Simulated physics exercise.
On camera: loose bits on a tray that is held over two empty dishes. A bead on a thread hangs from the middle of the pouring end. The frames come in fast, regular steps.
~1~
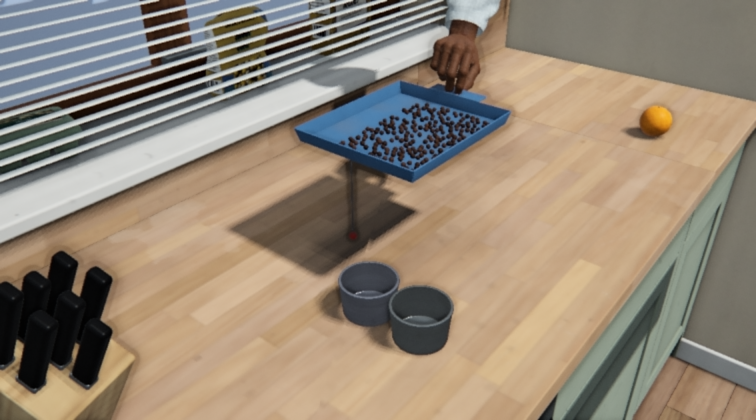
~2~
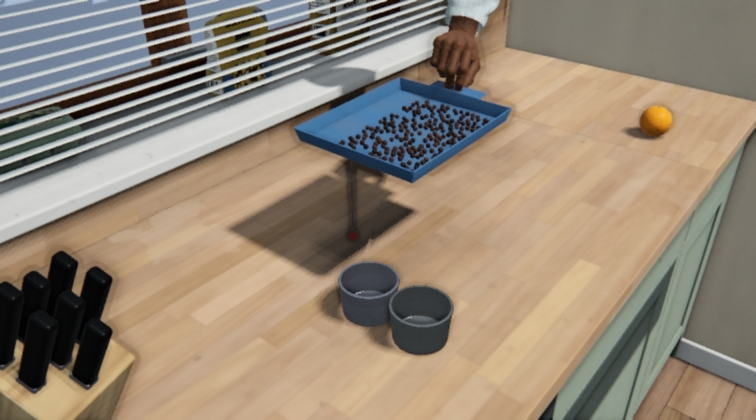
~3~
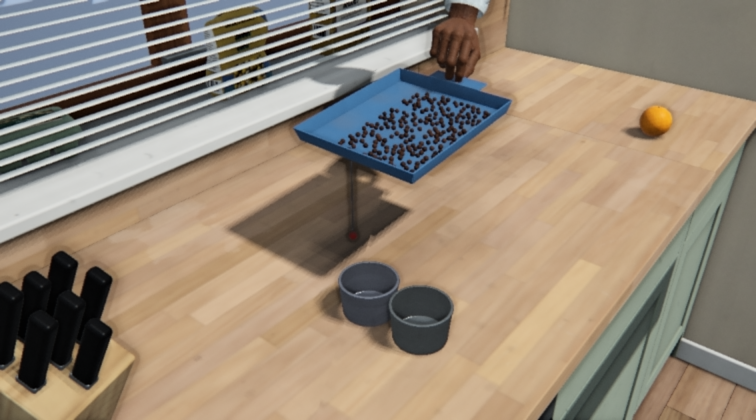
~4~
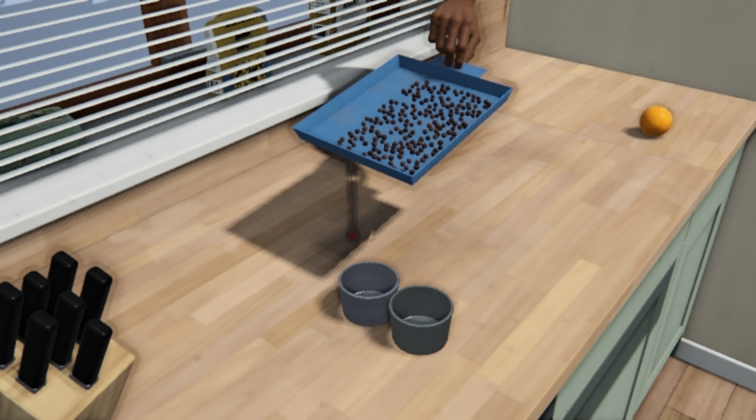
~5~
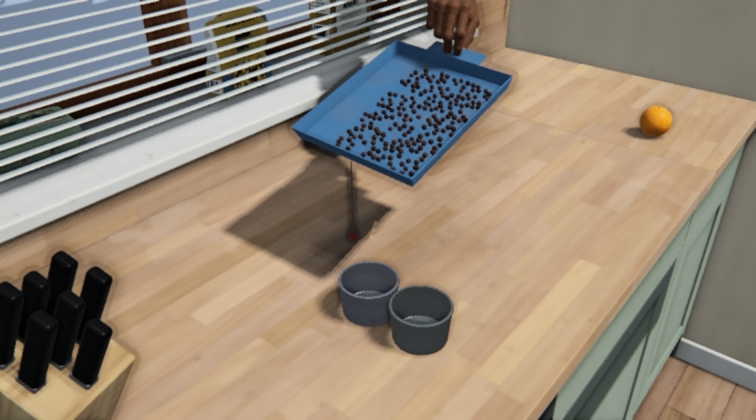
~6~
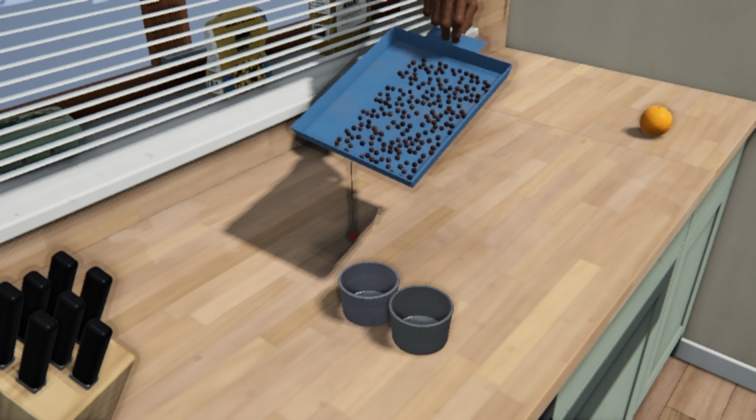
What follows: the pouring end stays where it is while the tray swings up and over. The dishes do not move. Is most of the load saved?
In the dishes lies the larger part of it.
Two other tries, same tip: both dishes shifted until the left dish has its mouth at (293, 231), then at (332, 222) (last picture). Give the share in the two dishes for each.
Roughly 10 per cent, and 0 per cent.
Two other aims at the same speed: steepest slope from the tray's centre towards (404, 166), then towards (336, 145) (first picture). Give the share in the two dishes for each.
The first gives 20 %, the second 0 %.
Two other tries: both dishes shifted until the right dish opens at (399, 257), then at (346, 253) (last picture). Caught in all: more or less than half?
First the smaller part, then not half.
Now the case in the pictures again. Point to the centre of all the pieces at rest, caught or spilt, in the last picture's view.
Roughly at (371, 305).
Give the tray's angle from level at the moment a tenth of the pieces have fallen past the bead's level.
Roughly 80°.
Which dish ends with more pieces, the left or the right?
Fuller: The left-hand dish.
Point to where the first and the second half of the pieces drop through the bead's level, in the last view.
First near (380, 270), later near (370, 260).
Soon, tray tipped steeply; nearly all on the tray; a small part in the air.
A while on, tray tipped past a quarter turn; about a quarter on the tray; a stray few in the right dish; about a quarter in the left dish; a small part outside both; about a third in the air.
Towards the end, tray tipped past a quarter turn; a small part in the right dish; about two thirds in the left dish; about a third outside both; a stray few in the air.
Finally, tray tipped past a quarter turn; a small part in the right dish; about two thirds in the left dish; about a third outside both; a stray few in the air.
